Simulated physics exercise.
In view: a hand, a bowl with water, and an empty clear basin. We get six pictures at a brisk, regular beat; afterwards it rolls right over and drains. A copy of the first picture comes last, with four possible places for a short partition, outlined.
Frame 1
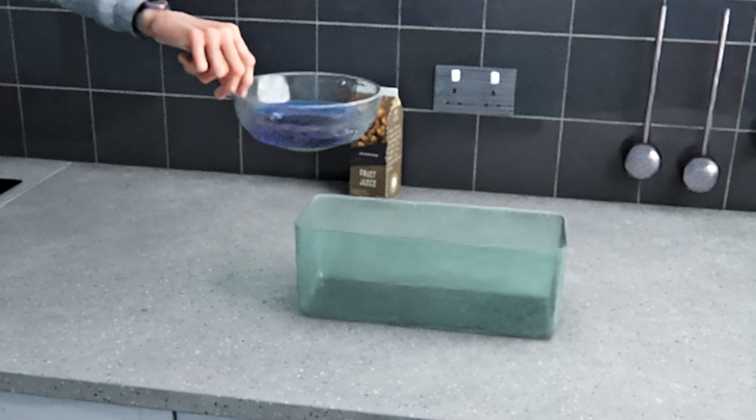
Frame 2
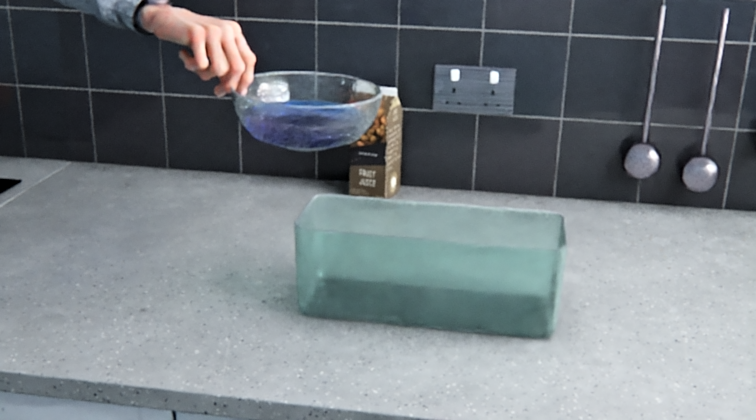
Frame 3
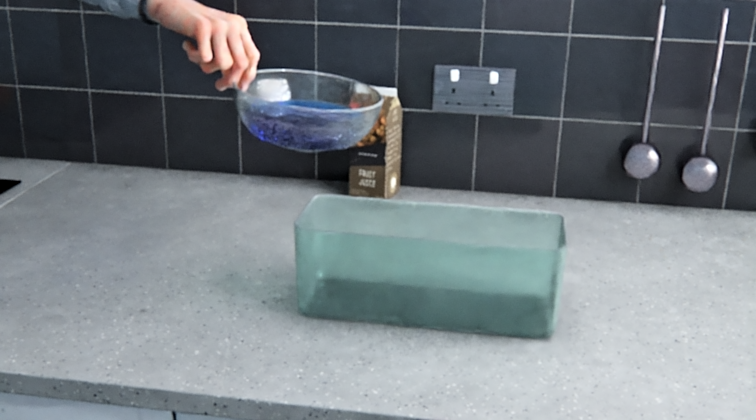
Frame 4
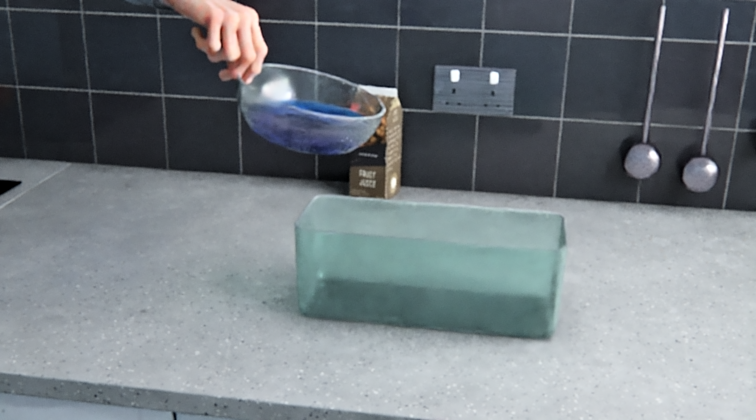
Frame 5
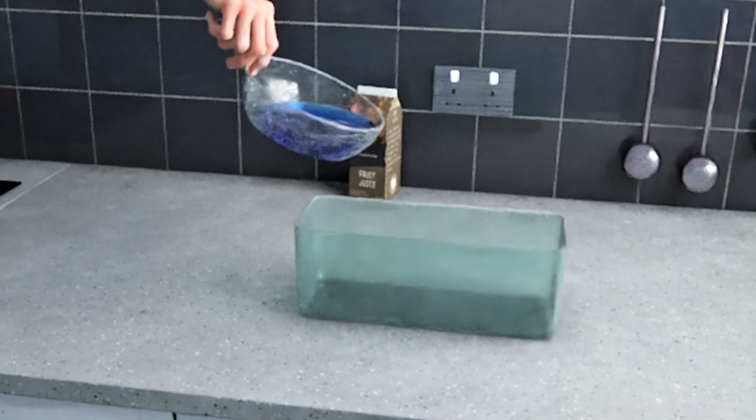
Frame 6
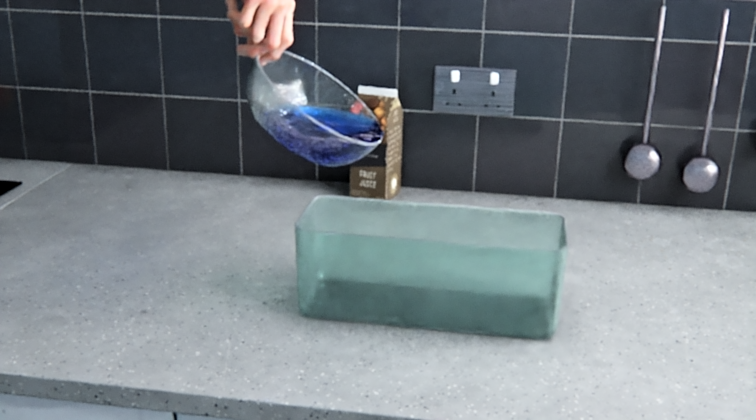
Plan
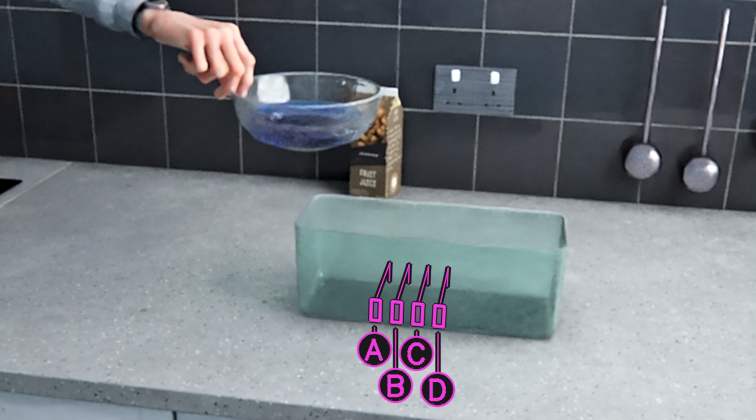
The footage shows a hand holding a clear bowl of blue-tinted water above an empty clear basin on a grey counter, then raising its left side and tilting it steadily rightward until the water reaches the lip.
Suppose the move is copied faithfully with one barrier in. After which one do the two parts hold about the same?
I would pick place B.
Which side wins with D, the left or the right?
More ends on the left.
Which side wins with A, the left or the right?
More ends on the right.
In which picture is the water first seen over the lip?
In picture 6.
In magenta, A at (374, 327); B at (395, 329); C at (416, 331); D at (437, 333).
With A, about 31 % ends left of the wall and 68 % right of it.
With B, about 48 % ends left of the wall and 51 % right of it.
With C, about 71 % ends left of the wall and 26 % right of it; 3 % is lost outside.
With D, about 77 % ends left of the wall and 21 % right of it.
